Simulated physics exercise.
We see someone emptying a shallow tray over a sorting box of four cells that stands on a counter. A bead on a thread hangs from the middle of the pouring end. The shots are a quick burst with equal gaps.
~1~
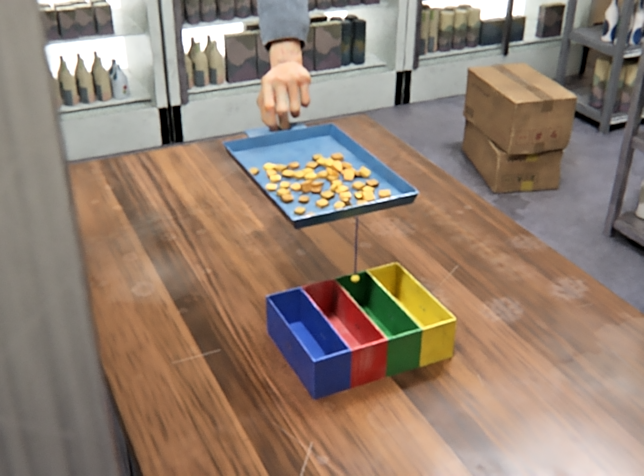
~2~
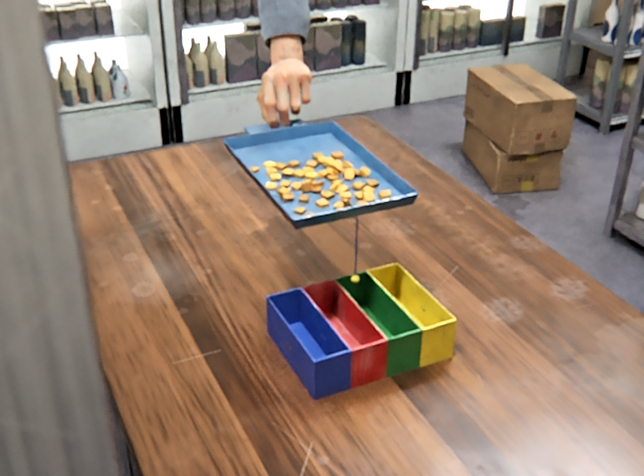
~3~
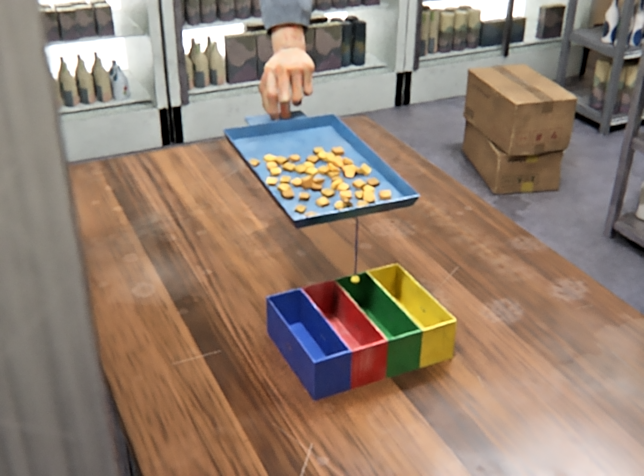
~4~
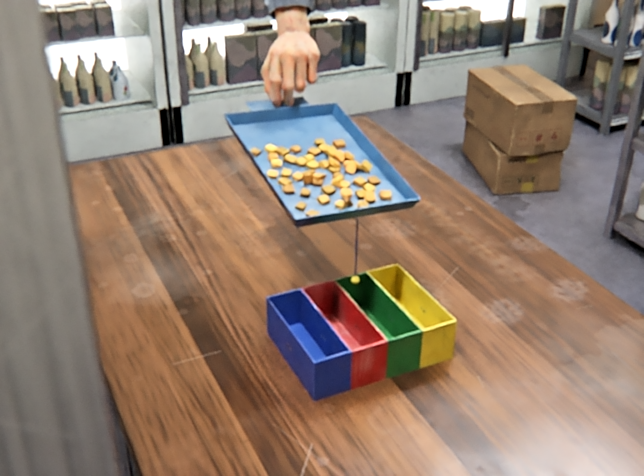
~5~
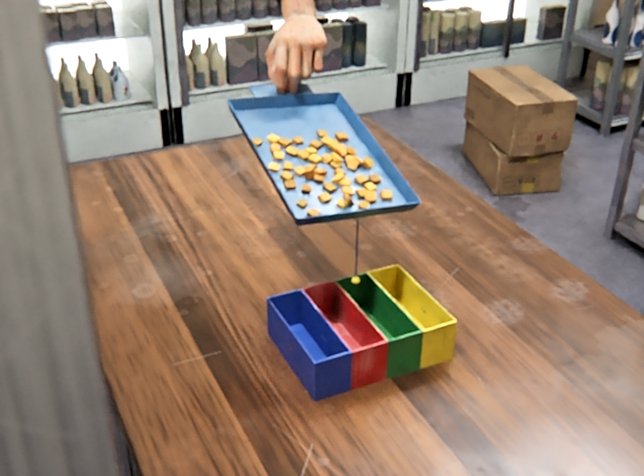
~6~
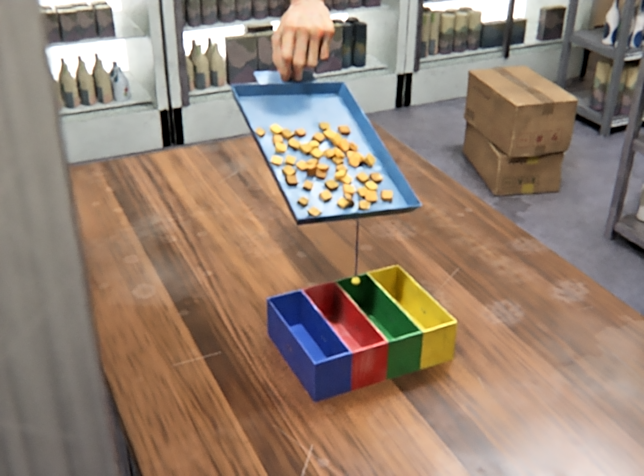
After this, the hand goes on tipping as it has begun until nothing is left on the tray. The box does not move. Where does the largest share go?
The yellow one ends fullest.
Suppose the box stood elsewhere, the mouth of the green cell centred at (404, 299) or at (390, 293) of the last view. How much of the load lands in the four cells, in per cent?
The first gives 100 %, the second 100 %.
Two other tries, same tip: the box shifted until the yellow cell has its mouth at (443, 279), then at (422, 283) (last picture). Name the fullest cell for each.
In turn: The green cell; that yellow cell.
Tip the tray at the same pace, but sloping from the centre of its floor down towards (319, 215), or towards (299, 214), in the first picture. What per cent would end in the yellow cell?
The first gives 0 %, the second 0 %.
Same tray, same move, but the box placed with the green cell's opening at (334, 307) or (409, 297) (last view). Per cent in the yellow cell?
First some 20, then 30 per cent.
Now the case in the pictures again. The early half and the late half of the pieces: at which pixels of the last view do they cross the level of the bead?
The first part at (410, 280); the rest at (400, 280).
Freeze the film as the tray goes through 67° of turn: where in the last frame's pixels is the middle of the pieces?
Around (373, 188).
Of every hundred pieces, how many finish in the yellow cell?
Roughly 60 in a hundred.
Just after the last frame, tray tipped steeply; every one on the tray.
A moment on, tray tipped past a quarter turn; about a tenth on the tray; roughly a third in the yellow cell; about a tenth in the green cell; just a few in the red cell; roughly a third falling or outside the box.
Further on, tray tipped past a quarter turn; roughly half in the yellow cell; roughly a quarter in the green cell; about a tenth in the red cell; roughly a quarter falling or outside the box.
When it is over, tray tipped past a quarter turn; roughly half in the yellow cell; roughly a quarter in the green cell; about a tenth in the red cell; not one in the blue cell; roughly a quarter outside the box.
